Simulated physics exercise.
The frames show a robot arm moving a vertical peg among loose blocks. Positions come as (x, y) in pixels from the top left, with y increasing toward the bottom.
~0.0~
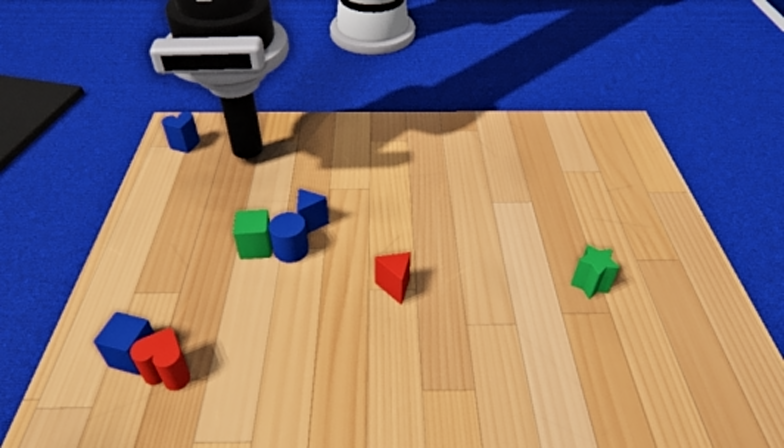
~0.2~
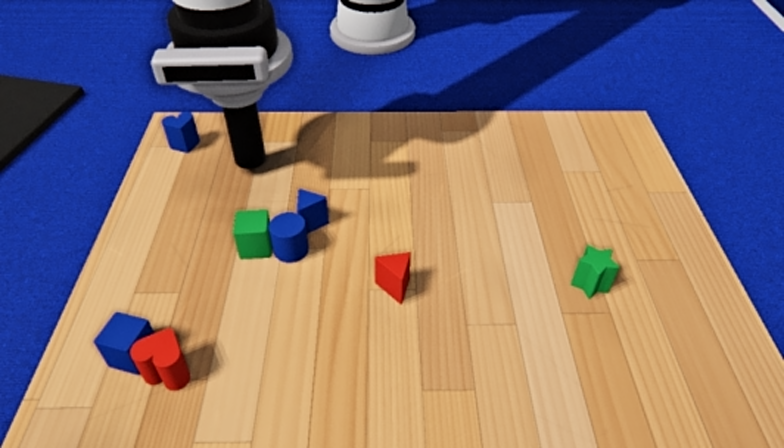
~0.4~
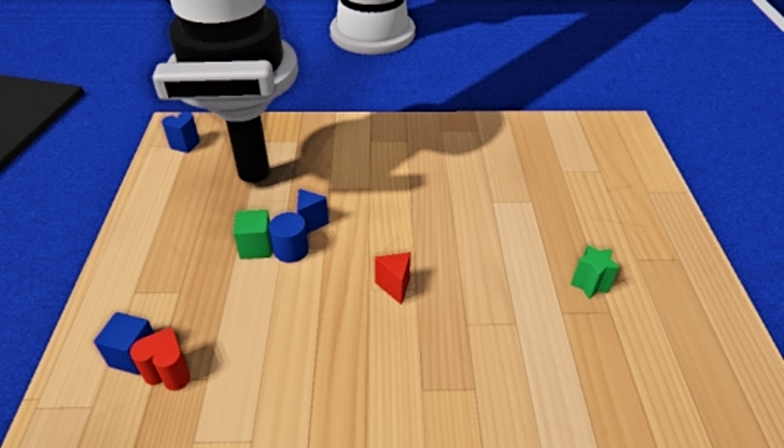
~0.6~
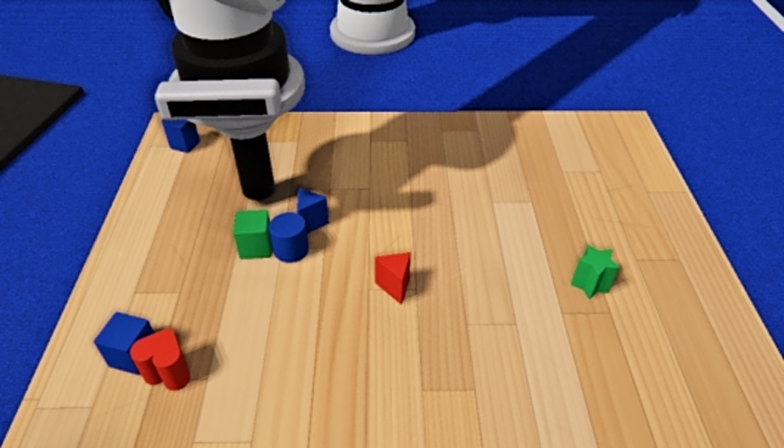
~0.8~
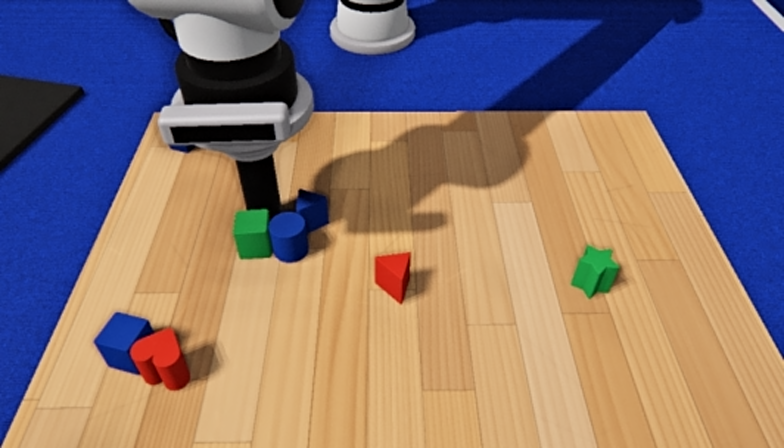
A robot arm moved its black peg a short way down the wooden table, ending just behind the green block and blue cylinder, while all the scattered red, blue and green blocks stayed still.
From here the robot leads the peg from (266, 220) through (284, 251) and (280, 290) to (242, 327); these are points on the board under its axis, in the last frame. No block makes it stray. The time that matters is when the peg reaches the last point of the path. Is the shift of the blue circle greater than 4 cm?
Going by the path, yes.
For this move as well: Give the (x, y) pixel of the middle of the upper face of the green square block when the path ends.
My estimate: (243, 242).
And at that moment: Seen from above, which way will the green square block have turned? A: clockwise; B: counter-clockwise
(A)
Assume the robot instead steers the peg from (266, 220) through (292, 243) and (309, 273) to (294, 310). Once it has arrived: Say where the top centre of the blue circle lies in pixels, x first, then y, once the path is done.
The centre of its top face lies at (326, 296).
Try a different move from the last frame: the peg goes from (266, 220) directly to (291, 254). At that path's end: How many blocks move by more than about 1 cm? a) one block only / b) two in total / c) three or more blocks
Answer: B.
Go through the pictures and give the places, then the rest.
In the first frame, tip of the peg at (248, 150), middles of tops, green square block at (251, 221), blue circle at (287, 224), blue triangular piece at (308, 198).
In the second frame, peg at (251, 160), nothing pushed.
In the third frame, peg at (254, 173), nothing pushed.
In the fourth frame, peg at (259, 190), nothing pushed.
In the fifth frame, peg at (265, 211), green square block at (251, 221), blue circle at (287, 224), blue triangular piece at (308, 198).
What follows on the original path. One third of the way, peg at (283, 243); green square block at (246, 239), turned 65° clockwise; blue circle at (306, 243).
Two thirds of the way, peg at (278, 282); green square block at (243, 242), turned 80° clockwise; blue circle at (319, 257).
At the end, peg at (240, 319); green square block at (243, 242), turned 80° clockwise; blue circle at (319, 257); blue triangular piece unmoved.
